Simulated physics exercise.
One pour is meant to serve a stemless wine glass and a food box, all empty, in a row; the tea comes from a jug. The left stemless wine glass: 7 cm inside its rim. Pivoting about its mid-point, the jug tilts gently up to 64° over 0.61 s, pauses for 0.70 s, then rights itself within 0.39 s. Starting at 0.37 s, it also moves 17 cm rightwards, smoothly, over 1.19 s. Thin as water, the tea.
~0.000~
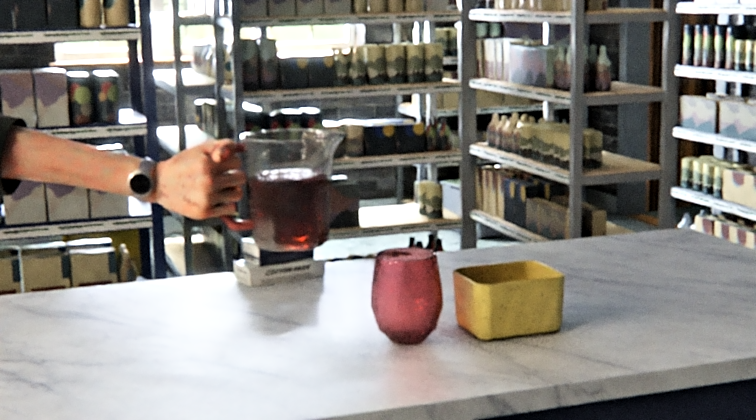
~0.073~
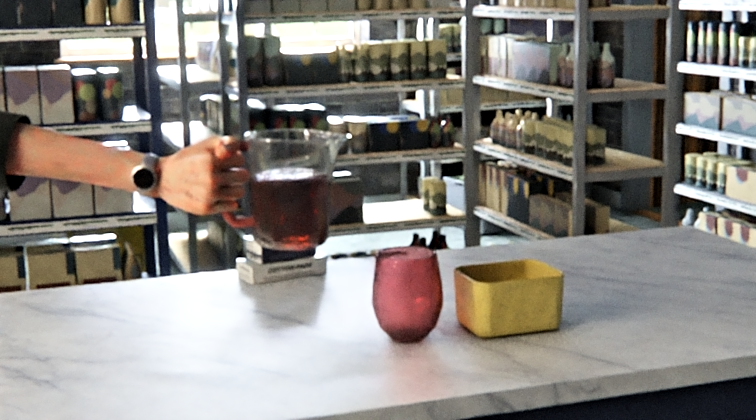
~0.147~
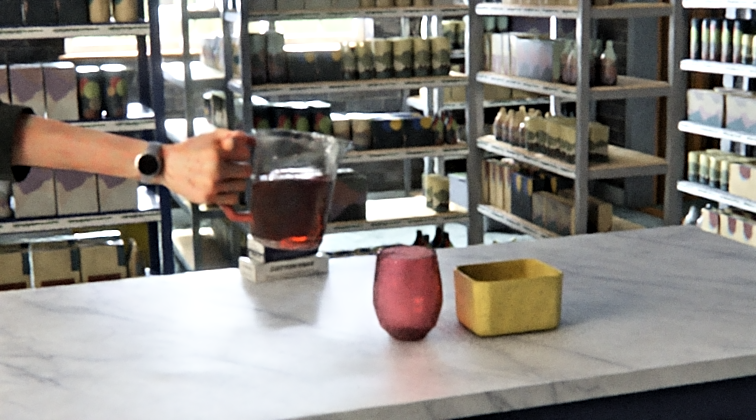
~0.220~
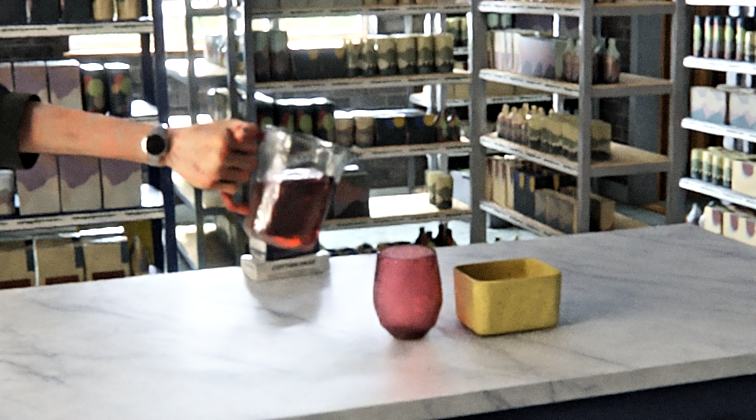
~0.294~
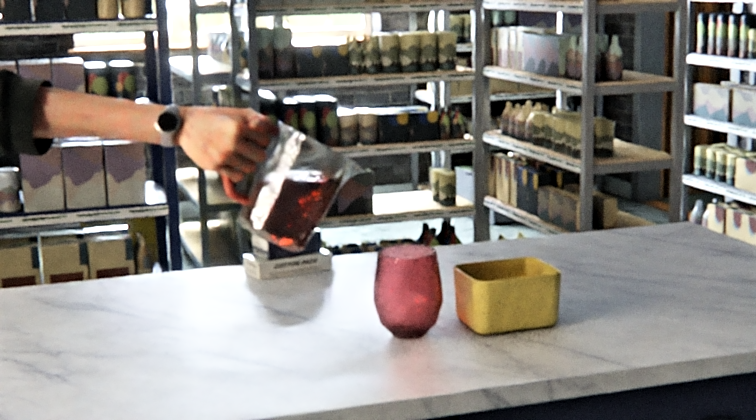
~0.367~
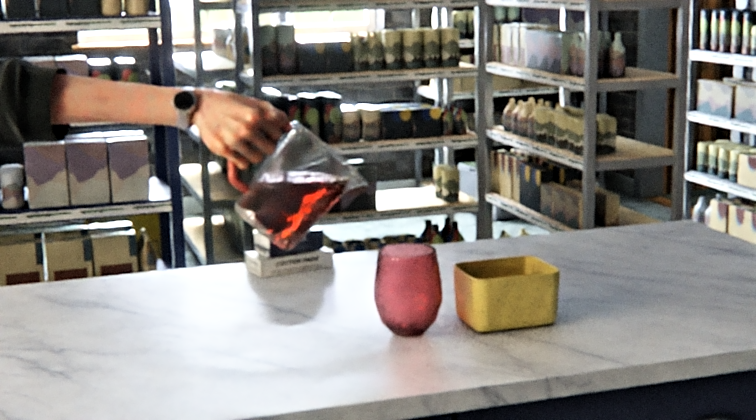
To begin with, a hand wearing a watch holds a glass jug of dark reddish tea nearly upright above a marble counter, left of a pink stemless glass and a yellow box. The hand then tilts the jug gradually rightwards, its spout dipping lower while the glass and box stay in place.
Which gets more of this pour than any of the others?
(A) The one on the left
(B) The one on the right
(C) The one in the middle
Option B: The one on the right.
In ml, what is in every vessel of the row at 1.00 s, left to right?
I'd say roughly 80 ml on the left and roughly 20 ml on the right.
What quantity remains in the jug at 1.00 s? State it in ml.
Roughly 380 ml.
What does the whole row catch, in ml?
Roughly 250 ml in total.
After 0.73 s the tilt is 64° and from the left they hold 55 ml, 0 ml, the jug 485 ml, and 0 ml is on the counter.
After 1.00 s the tilt is 64° and from the left they hold 85 ml, 20 ml, the jug 385 ml, and 30 ml is on the counter.
After 1.28 s the tilt is 64° and from the left they hold 95 ml, 95 ml, the jug 320 ml, and 40 ml is on the counter.
After 1.58 s the tilt is 13° and from the left they hold 95 ml, 150 ml, the jug 285 ml, and 45 ml is on the counter.
In the end from the left they hold 95 ml, 150 ml, the jug 285 ml, and 50 ml is on the counter.
